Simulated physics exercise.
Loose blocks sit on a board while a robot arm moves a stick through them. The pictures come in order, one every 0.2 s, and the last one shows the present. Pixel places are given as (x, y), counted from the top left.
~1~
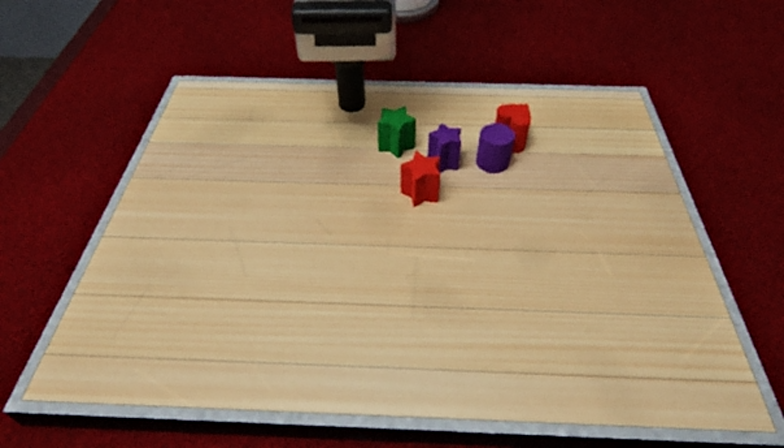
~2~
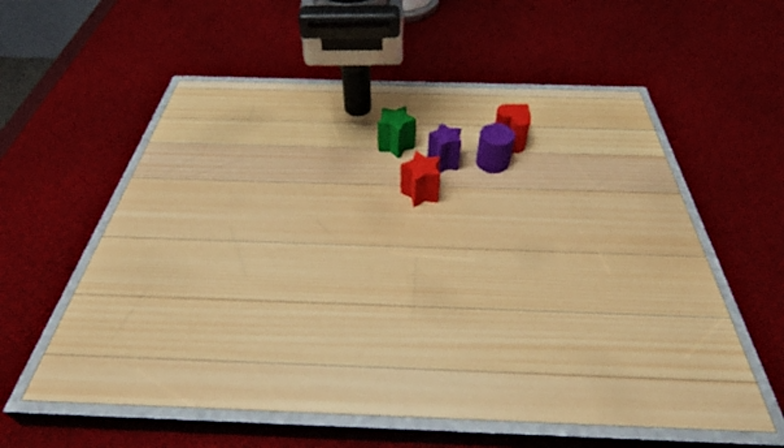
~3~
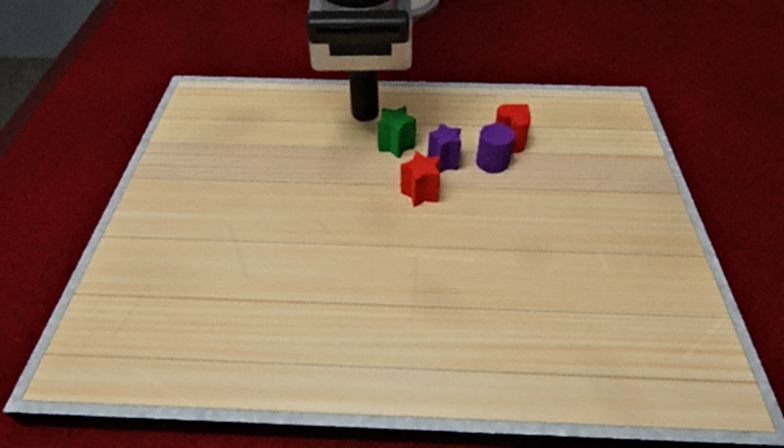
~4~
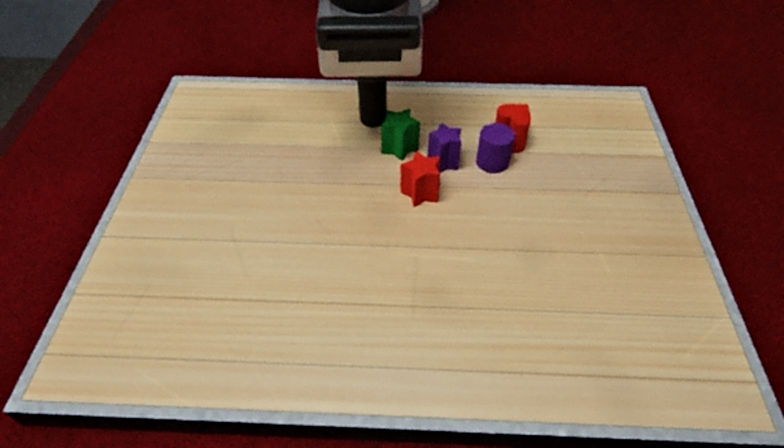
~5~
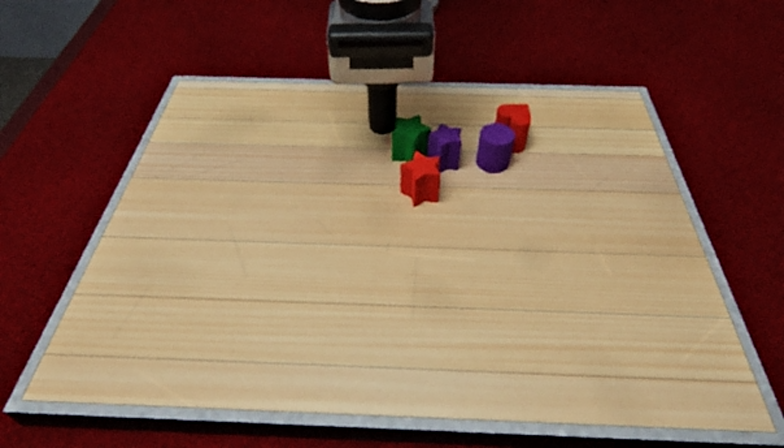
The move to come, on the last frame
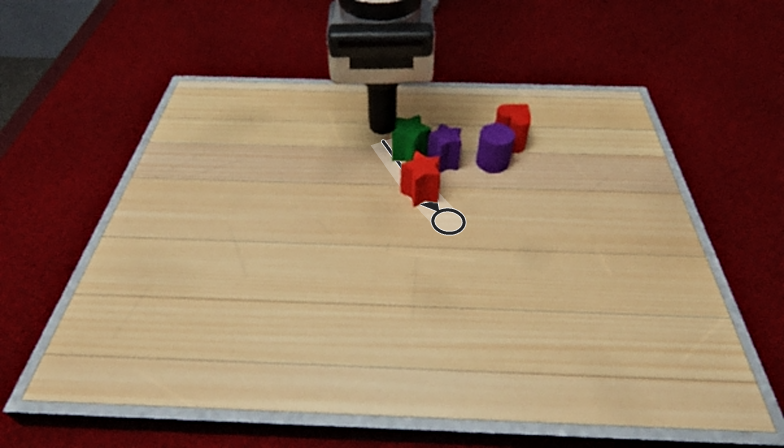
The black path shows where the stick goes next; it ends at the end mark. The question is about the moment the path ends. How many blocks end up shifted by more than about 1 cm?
When the path ends, I think you'll find three or more blocks out of place by more than 1 cm.
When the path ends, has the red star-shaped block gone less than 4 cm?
No
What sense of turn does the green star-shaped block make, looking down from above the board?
The turn is anti-clockwise.
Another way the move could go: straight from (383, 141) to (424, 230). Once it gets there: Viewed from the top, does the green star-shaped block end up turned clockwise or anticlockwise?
Top view: Counterclockwise.
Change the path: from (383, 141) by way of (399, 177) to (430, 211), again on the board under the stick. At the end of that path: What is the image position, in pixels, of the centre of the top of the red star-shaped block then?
Just about (456, 198).
Path on the board, from (383, 141) by way of (411, 180) to (448, 221).
What follows on the original path. One third of the way, stick at (402, 152); green star-shaped block at (437, 141), turned 45° anticlockwise; purple star-shaped block at (467, 137), turned 25° anticlockwise.
Two thirds of the way, stick at (423, 179); green star-shaped block at (446, 152), turned 120° anticlockwise; red star-shaped block at (437, 184), turned 30° clockwise; purple star-shaped block at (470, 137), turned 15° anticlockwise.
At the end, stick at (450, 207); green star-shaped block at (447, 153), turned 130° anticlockwise; red star-shaped block at (464, 215), turned 30° clockwise; purple star-shaped block at (470, 137), turned 15° anticlockwise; purple cylinder in place.
